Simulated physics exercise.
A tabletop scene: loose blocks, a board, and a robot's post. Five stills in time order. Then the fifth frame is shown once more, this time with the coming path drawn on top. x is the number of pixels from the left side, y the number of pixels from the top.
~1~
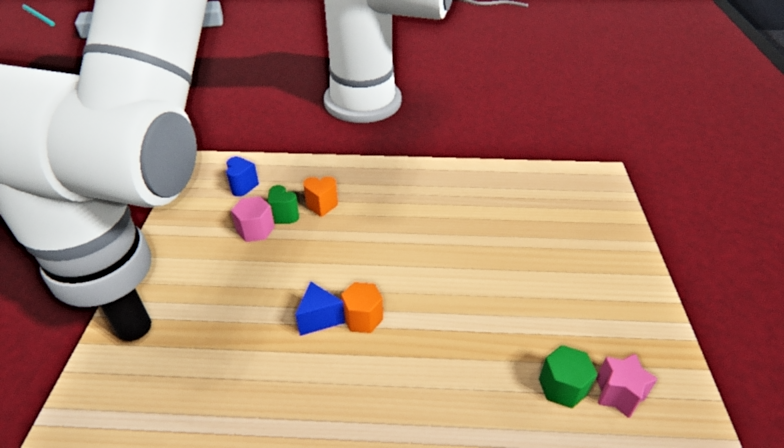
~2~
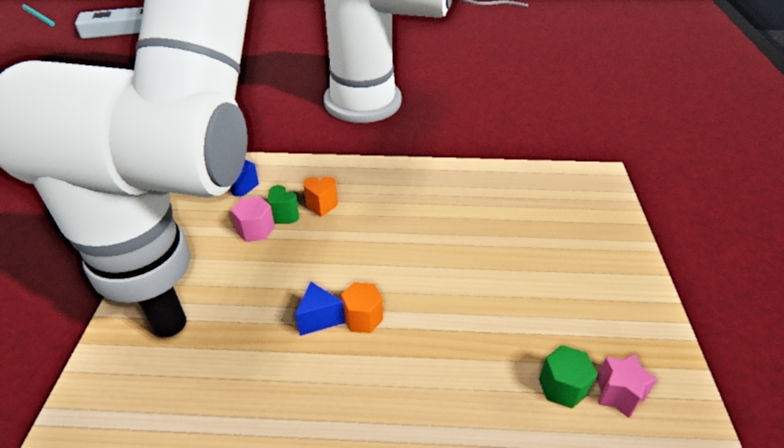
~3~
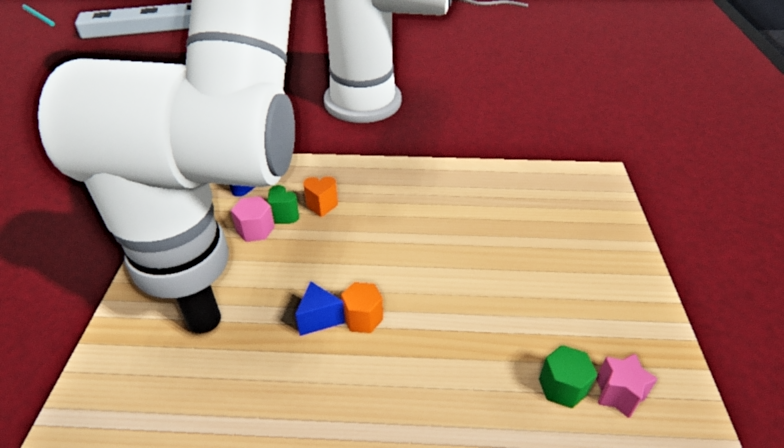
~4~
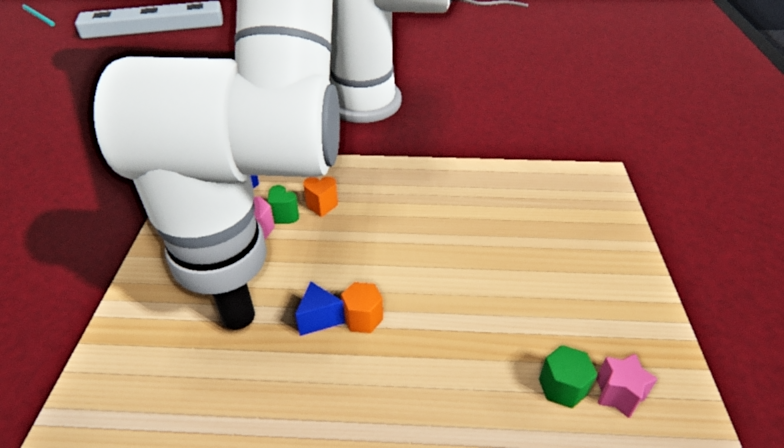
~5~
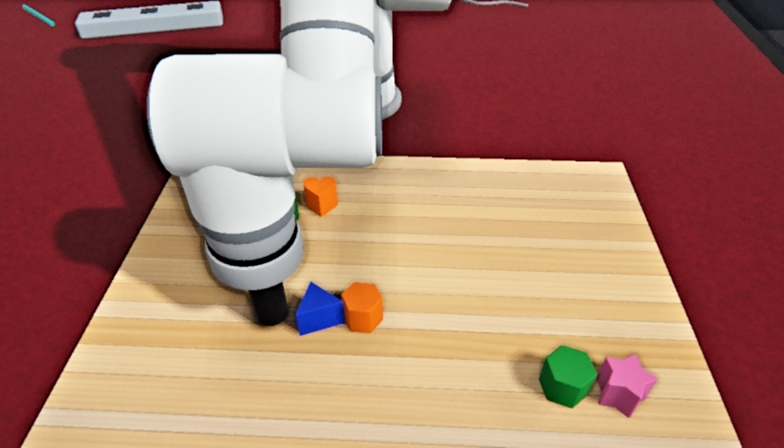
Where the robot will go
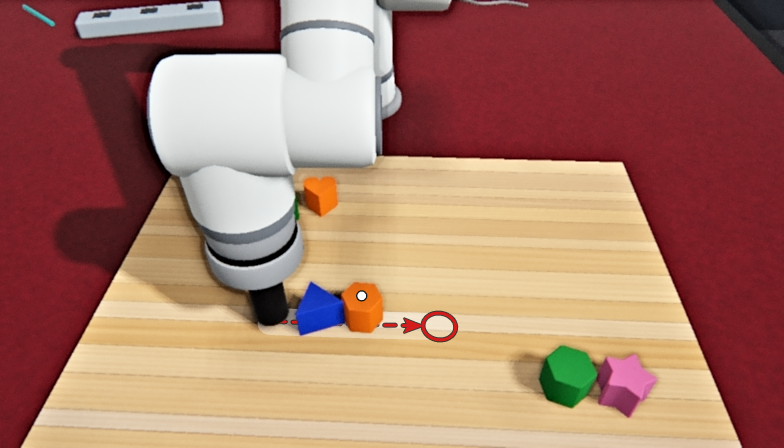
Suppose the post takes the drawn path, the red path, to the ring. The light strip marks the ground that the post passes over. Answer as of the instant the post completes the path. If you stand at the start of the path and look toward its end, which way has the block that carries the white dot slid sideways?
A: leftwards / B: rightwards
The correct letter is A.
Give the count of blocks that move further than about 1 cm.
I'd say two blocks get shifted by more than about 1 cm.
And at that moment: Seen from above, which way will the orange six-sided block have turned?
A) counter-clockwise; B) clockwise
I'll go with A - counter-clockwise.
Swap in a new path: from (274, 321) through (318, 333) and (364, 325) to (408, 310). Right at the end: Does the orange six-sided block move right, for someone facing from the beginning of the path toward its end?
No
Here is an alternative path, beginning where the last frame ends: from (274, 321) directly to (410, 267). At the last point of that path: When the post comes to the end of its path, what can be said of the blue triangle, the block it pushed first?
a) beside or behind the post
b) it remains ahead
Correct choice: A.
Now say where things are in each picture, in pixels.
Post tip at (135, 328); block tops, blue triangle at (316, 298); orange six-sided block at (362, 296), in the first frame.
Post at (170, 324); blocks unchanged, in the second frame.
Post at (205, 321); blocks unchanged, in the third frame.
Post at (239, 317); blocks unchanged, in the fourth frame.
Post at (272, 313); blue triangle at (316, 298); orange six-sided block at (362, 296), in the fifth frame.
Path on the board, in a line from (274, 321) to (439, 326); the dot is on the orange six-sided block.
What follows on the original path. One third of the way, post at (328, 315); blue triangle at (358, 303); orange six-sided block at (389, 290), turned 25° anticlockwise.
Two thirds of the way, post at (384, 317); blue triangle at (415, 302), turned 20° anticlockwise; orange six-sided block at (418, 277), turned 50° anticlockwise.
At the end, post at (440, 318); blue triangle at (473, 301), turned 30° anticlockwise; orange six-sided block at (421, 274), turned 60° anticlockwise.
